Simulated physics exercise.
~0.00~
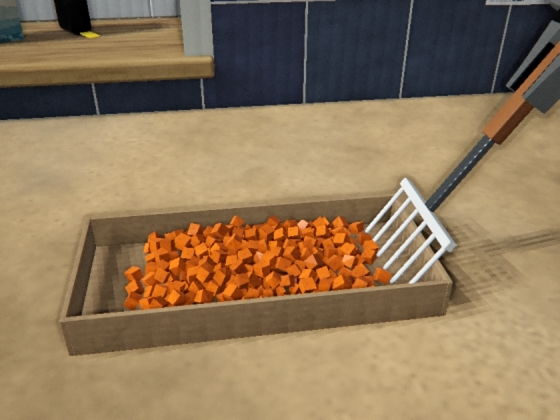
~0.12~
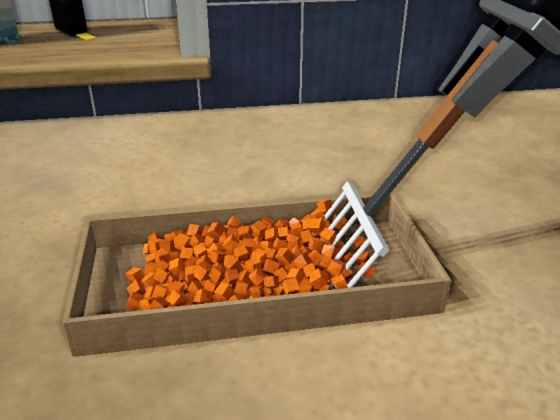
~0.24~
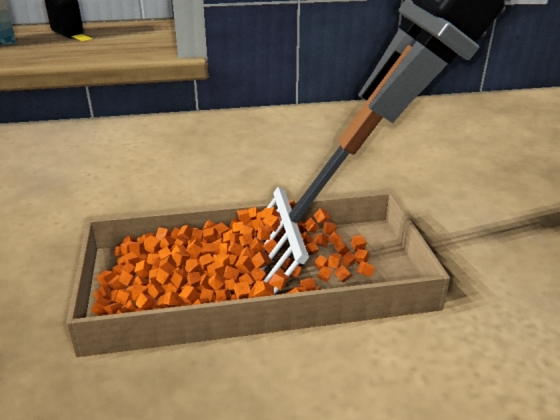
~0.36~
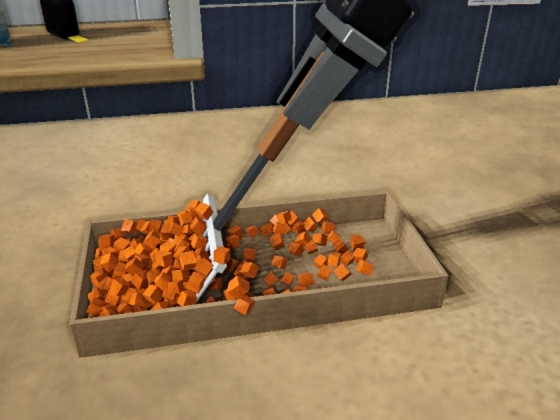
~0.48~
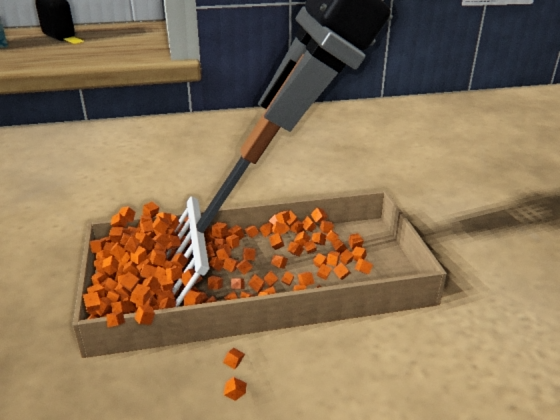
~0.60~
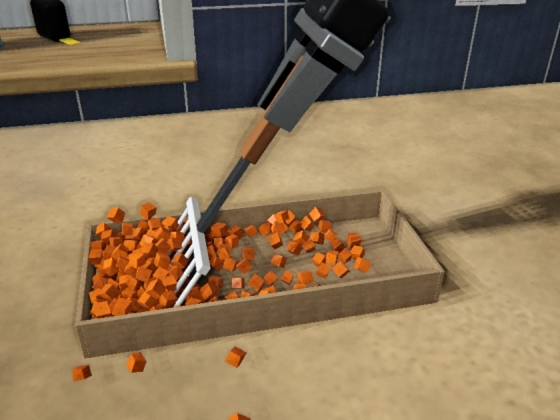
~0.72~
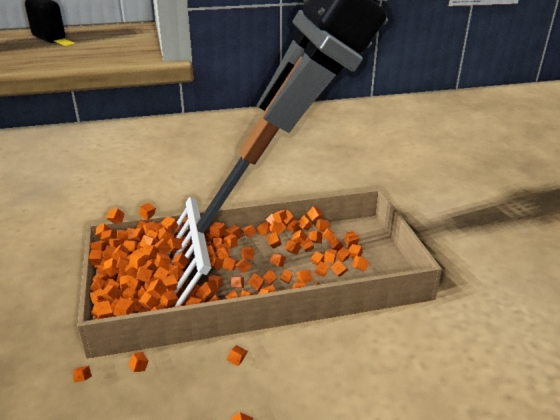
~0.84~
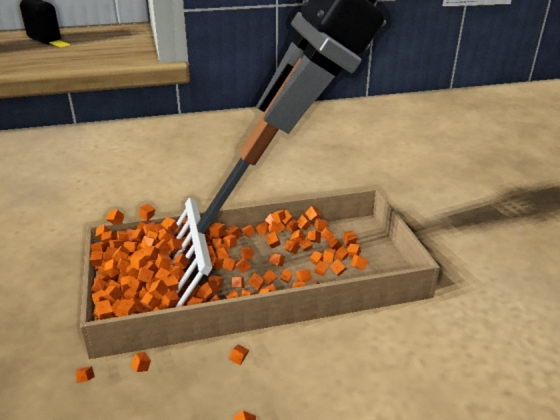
The clip shows a robotic arm dragging a white rake-like comb leftward through orange cubes in a shallow wooden trough, heaping most at the left end. Some cubes slip behind the comb and a few spill onto the tabletop before the comb stops and stays in the trough.
